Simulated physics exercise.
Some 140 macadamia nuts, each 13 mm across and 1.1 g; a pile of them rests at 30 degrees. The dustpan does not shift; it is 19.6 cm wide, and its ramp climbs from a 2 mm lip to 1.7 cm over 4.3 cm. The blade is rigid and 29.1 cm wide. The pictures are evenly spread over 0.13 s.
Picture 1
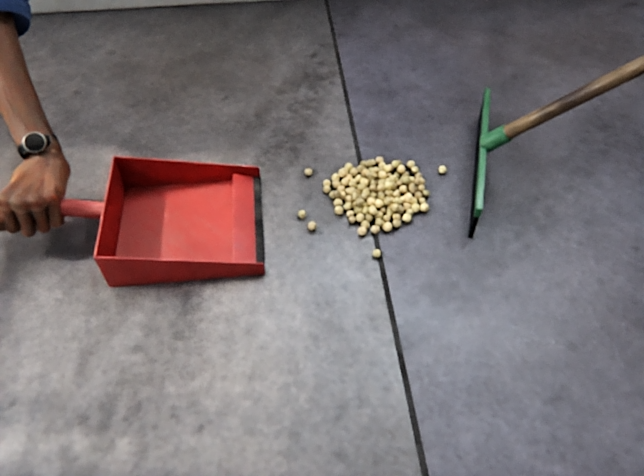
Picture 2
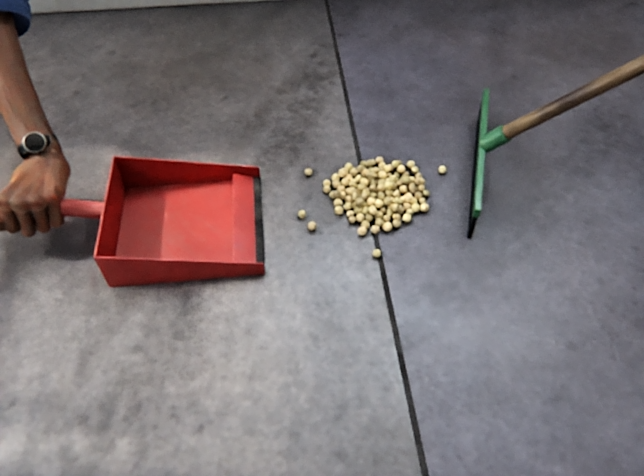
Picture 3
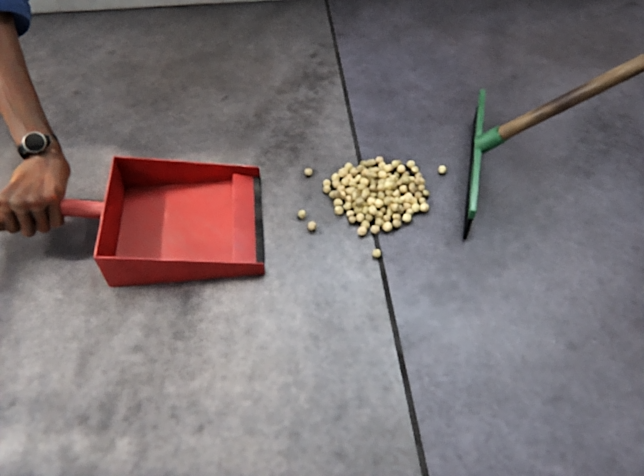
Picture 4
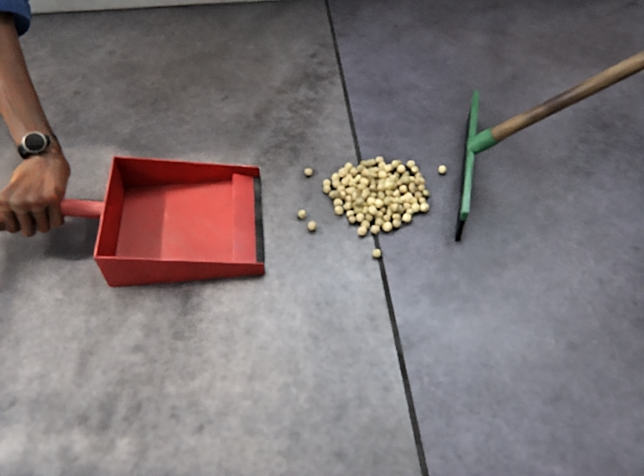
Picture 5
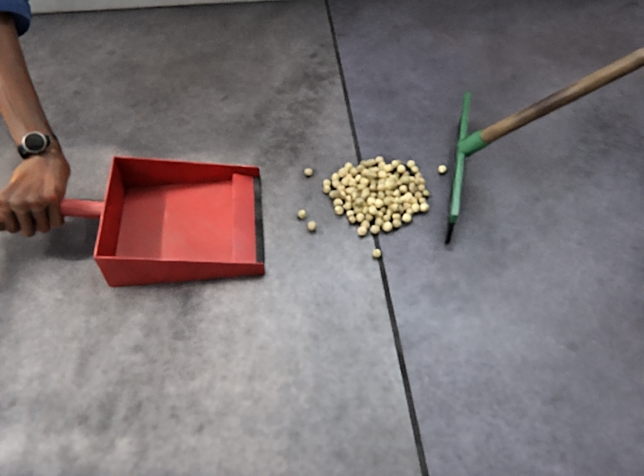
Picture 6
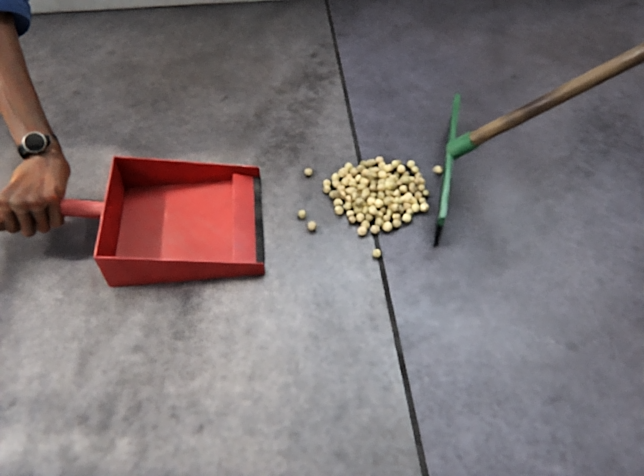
At the start, a hand holds a red dustpan at the left, a pile of round, pale nuts sits in the middle, and a green blade on a wooden handle stands to the right. The blade slides slowly left across the grey floor, then nudges one stray nut slightly, while the pile and dustpan stay still.
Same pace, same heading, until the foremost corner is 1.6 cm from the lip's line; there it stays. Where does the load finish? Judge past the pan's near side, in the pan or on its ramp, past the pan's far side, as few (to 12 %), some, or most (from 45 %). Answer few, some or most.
Near side few, pan some, far side some.
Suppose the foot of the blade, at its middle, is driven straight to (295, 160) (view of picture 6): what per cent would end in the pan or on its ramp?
About 15 per cent.
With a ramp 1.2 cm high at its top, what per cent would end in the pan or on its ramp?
It would be near 15 per cent.
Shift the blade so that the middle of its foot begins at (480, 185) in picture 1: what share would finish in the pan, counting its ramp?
Some 15 per cent.
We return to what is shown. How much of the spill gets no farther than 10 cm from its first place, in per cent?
Roughly 0 per cent.
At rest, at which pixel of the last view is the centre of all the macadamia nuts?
At about (265, 191).
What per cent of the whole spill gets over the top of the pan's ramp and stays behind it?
About 0 per cent.
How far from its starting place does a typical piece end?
Some 18 cm.
Then, 0.16 s after the last picture, middle of the blade 18 cm from the lip; 0 % over the lip, far side 20 %, near side 0 %.
Then, 0.28 s after the last picture, middle of the blade 9 cm from the lip; 0 % over the lip, far side 30 %, near side 0 %.
Then, 0.52 s after the last picture, middle of the blade 6 cm from the lip; 15 % over the lip, far side 35 %, near side 0 %.
In the end, near side 0 %, pan 15 %, far side 35 %, in front of the lip or behind the blade 45 %.
